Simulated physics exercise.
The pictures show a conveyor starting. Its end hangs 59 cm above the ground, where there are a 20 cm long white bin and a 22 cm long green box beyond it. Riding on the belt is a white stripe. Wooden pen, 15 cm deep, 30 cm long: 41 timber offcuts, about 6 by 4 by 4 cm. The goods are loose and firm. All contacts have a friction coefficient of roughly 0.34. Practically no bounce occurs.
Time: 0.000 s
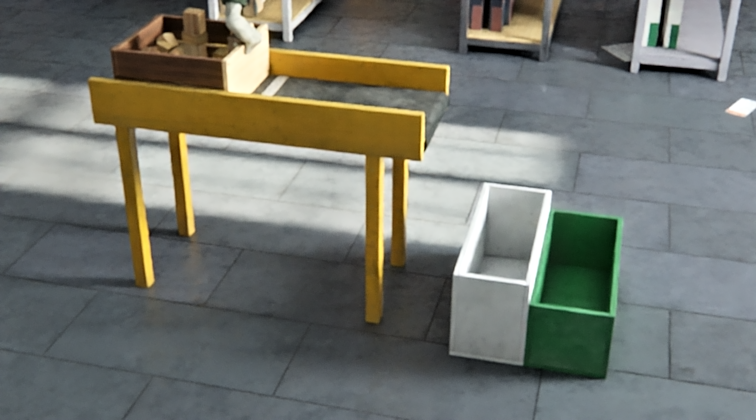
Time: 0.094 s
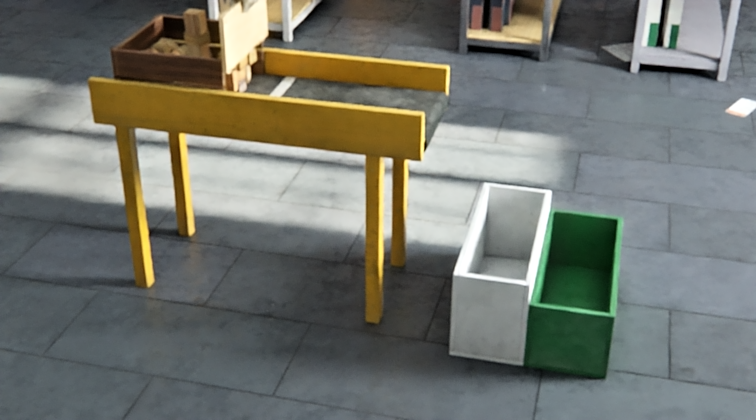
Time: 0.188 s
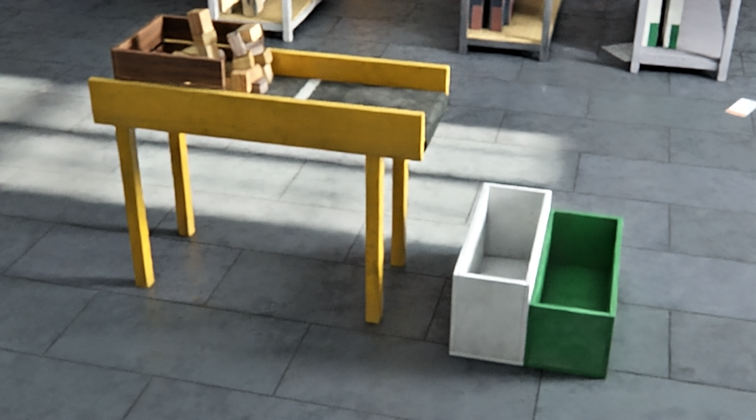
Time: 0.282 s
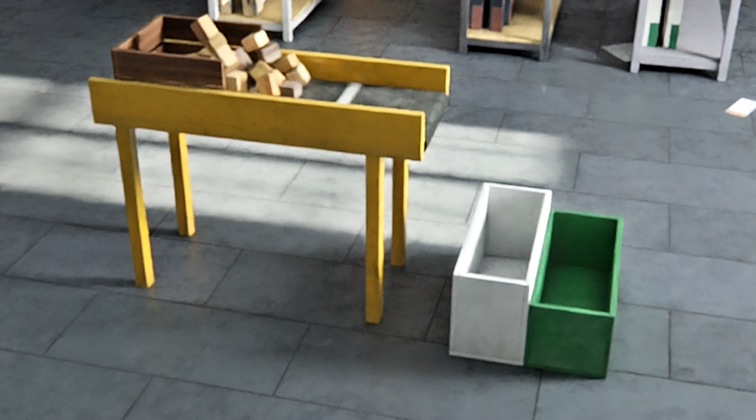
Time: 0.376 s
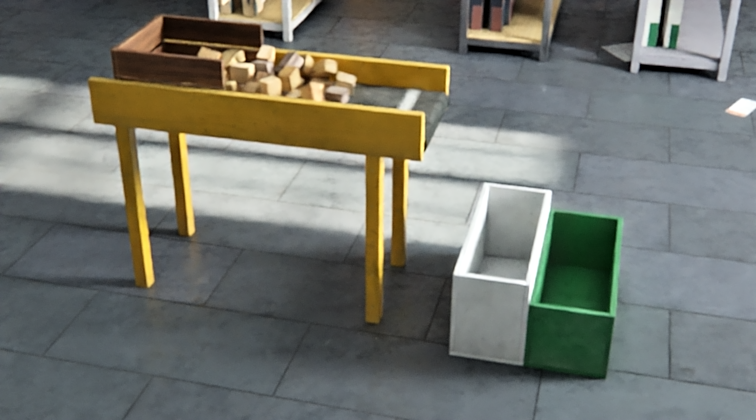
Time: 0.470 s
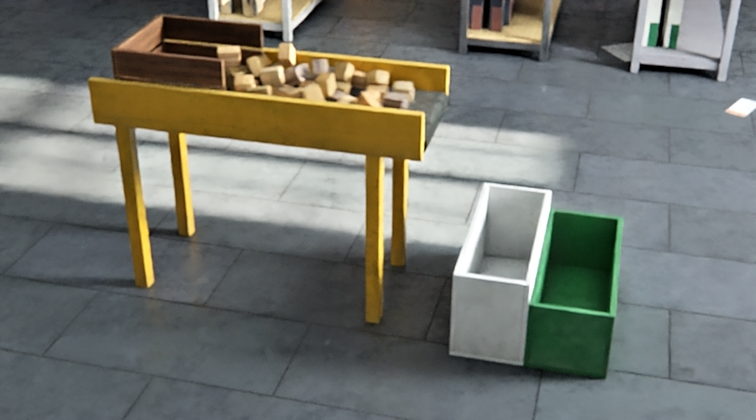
A yellow-framed conveyor started carrying its white stripe to the right, and wooden blocks tumbled out of a brown pen and spread along the belt, while the white and green bins stayed empty.
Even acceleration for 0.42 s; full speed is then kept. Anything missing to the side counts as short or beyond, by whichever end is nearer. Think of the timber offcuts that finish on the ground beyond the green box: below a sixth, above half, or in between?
Expect over half of the load on the ground beyond the green box.
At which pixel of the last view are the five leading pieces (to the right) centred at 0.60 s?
Their centre is around (485, 119).
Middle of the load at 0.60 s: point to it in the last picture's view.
(370, 98).
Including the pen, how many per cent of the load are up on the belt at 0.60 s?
Close to 80 per cent, I'd say.
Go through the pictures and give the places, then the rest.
In the first picture (places track the rim corner closest to us here), wooden pen (223, 60); white bin (525, 283); belt travel 0 cm; all still inside.
The second picture shows wooden pen (223, 60); belt travel 2 cm.
The third picture shows wooden pen (223, 60); belt travel 10 cm; 3 out, the lowest offcut at (255, 86).
The fourth picture shows wooden pen (223, 60); belt travel 22 cm; 13 out, the lowest offcut at (278, 81).
The fifth picture shows wooden pen (223, 60); belt travel 39 cm; 23 out.
The sixth picture shows wooden pen (223, 60); white bin (525, 283); belt travel 60 cm; 34 out.
After 0.60 s, 33 on the belt and 8 in the air.
After 0.76 s, 13 on the belt and 28 in the air.
After 0.99 s, 1 in the green box, 14 on the ground beyond the green box and 26 in the air.
Outcome (at 1.28 s), 1 in the green box and 40 on the ground beyond the green box. Asked share, 40 of 41, 98 per cent.
